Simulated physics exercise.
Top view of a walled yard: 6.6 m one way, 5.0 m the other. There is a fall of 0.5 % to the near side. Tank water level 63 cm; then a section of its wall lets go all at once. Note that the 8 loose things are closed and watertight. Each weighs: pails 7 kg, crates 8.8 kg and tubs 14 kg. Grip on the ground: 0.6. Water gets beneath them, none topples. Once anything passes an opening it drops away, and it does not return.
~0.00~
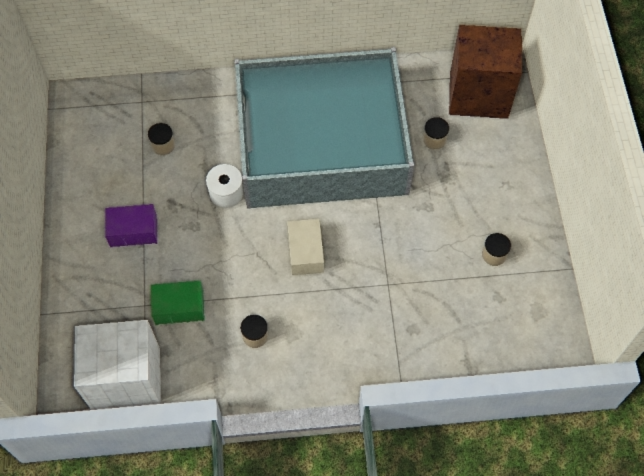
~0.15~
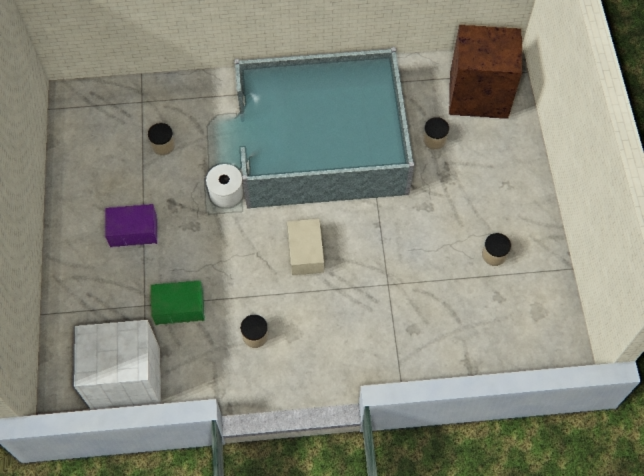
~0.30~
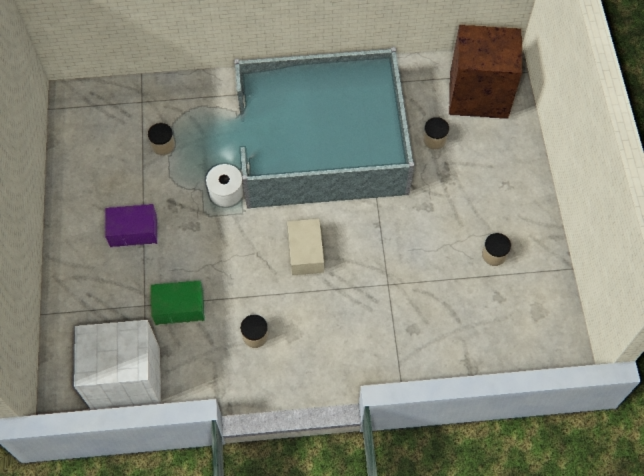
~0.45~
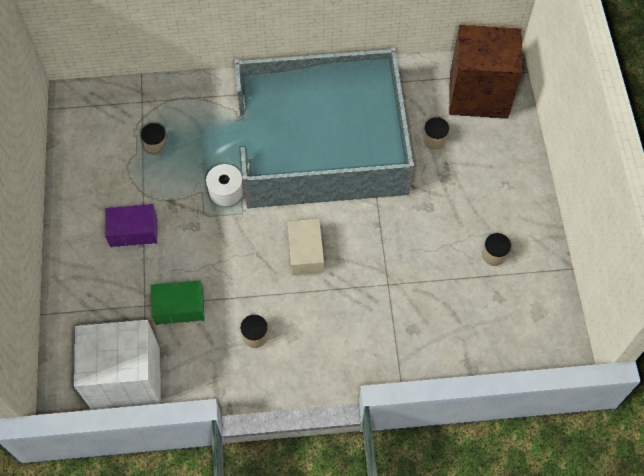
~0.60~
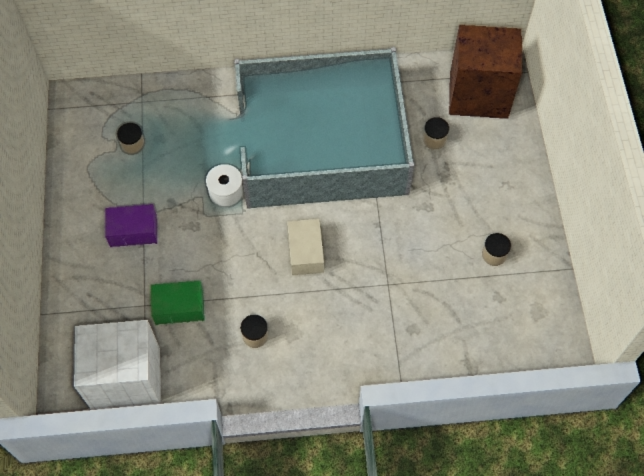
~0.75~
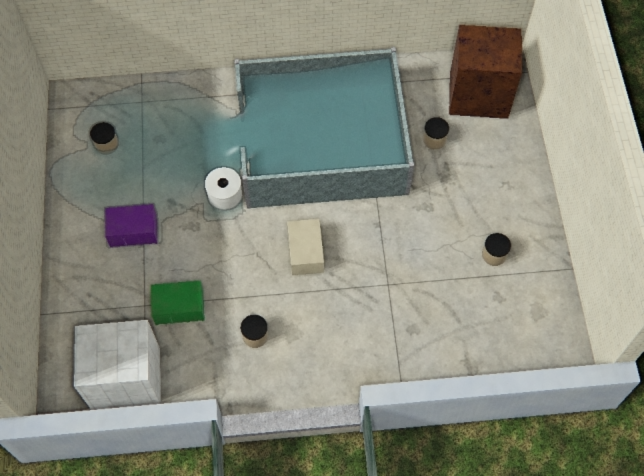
Walled yard seen from above, with water spilling from the left side of a tank, spreading leftward and pushing a black-topped tub.
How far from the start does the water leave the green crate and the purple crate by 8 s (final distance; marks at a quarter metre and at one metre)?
My prediction: Green crate: Far displaced; purple crate: Far displaced.
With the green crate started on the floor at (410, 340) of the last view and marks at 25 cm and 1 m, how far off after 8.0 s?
By that time it keeps its spot.
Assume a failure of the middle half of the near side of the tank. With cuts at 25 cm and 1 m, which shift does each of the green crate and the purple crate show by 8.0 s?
Log: Green crate small displacement; purple crate negligible displacement.
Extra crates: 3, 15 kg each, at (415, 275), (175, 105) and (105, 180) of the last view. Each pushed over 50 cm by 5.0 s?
One by one: Below the mark, beyond the mark, beyond the mark.
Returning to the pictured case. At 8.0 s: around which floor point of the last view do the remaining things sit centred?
Somewhere near (337, 238).
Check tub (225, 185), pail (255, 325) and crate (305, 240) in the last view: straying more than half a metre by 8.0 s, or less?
Results in listed order: Falls short / exceeds / exceeds.
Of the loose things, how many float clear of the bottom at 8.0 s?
By my count, 3.
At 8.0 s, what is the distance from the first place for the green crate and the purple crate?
Roughly 200 cm and 400 cm.
After 1.6 s the green crate is near (176, 298), 0.0 m from its start, aground; the purple crate is near (115, 256), 0.5 m from its start, aground; 0 of 8 are out; 1 afloat.
After 3.6 s the green crate is near (190, 292), 0.2 m from its start, aground; the purple crate is near (142, 316), 1.3 m from its start, afloat; 0 of 8 are out; 2 afloat.
After 5.6 s the green crate is near (268, 253), 1.2 m from its start, aground; the purple crate is near (268, 308), 2.1 m from its start, afloat; 0 of 8 are out; 2 afloat.
After 8.0 s the green crate is near (328, 224), 2.1 m from its start, afloat; the purple crate is near (427, 294), 3.8 m from its start, aground; 0 of 8 are out; 3 afloat.
